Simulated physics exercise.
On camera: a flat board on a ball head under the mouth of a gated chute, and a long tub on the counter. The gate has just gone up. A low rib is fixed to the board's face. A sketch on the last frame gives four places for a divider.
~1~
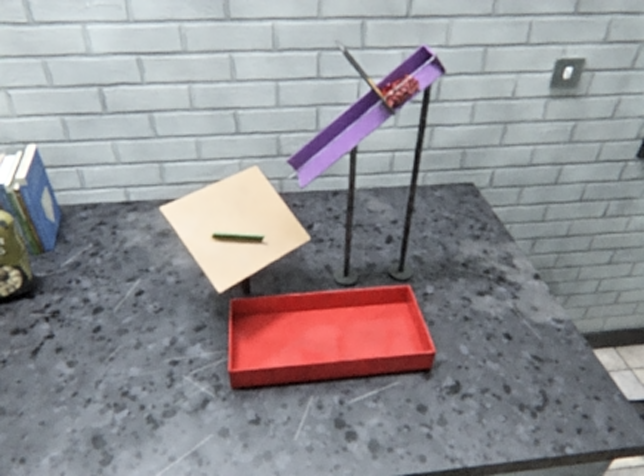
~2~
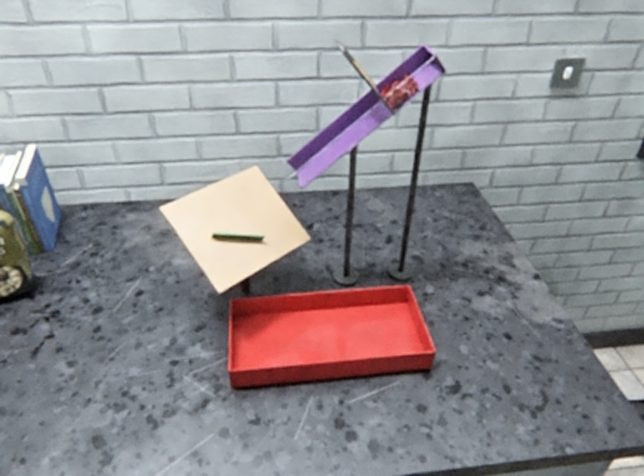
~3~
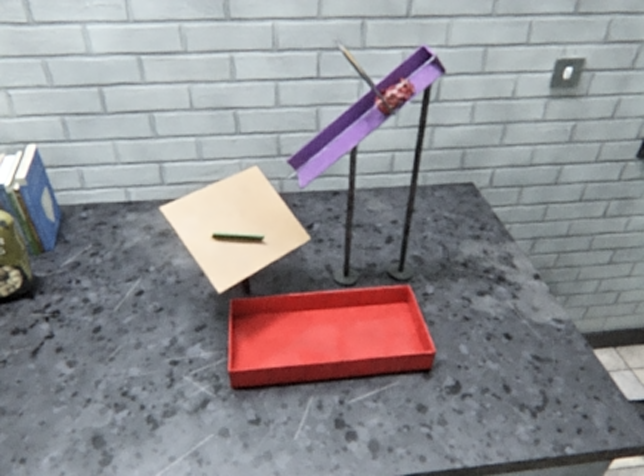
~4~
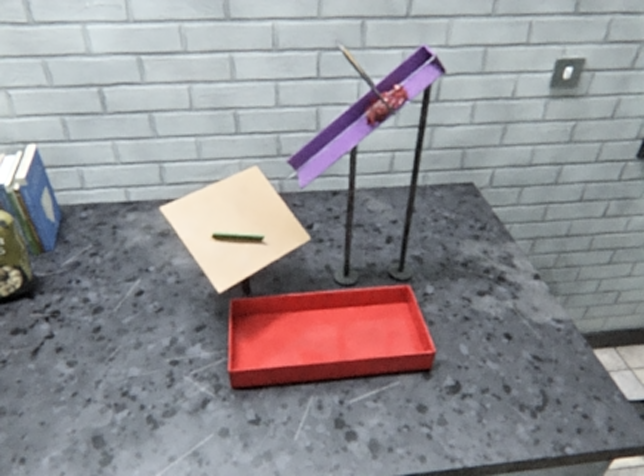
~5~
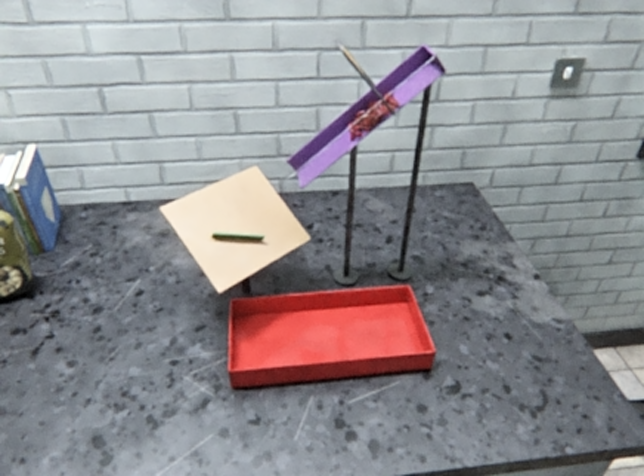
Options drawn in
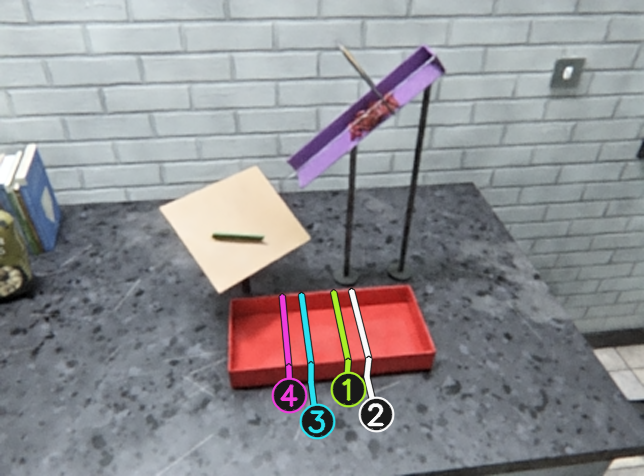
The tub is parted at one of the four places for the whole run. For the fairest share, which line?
Line 3 does it best.
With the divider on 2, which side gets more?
Left.
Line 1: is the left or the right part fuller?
More lands on the left.
On the marked copy, line 1 crosses the front rim at (348, 360); line 2 crosses the front rim at (368, 358); line 3 crosses the front rim at (310, 363); line 4 crosses the front rim at (288, 365).
If 1 is chosen, of what is caught, all but a few on the left of the divider, only a few on the right.
If 2 is chosen, of what is caught, the whole lot on the left of the divider, none at all on the right.
If 3 is chosen, of what is caught, close to half on the left of the divider, close to half on the right.
If 4 is chosen, of what is caught, a small share on the left of the divider, all but a few on the right.
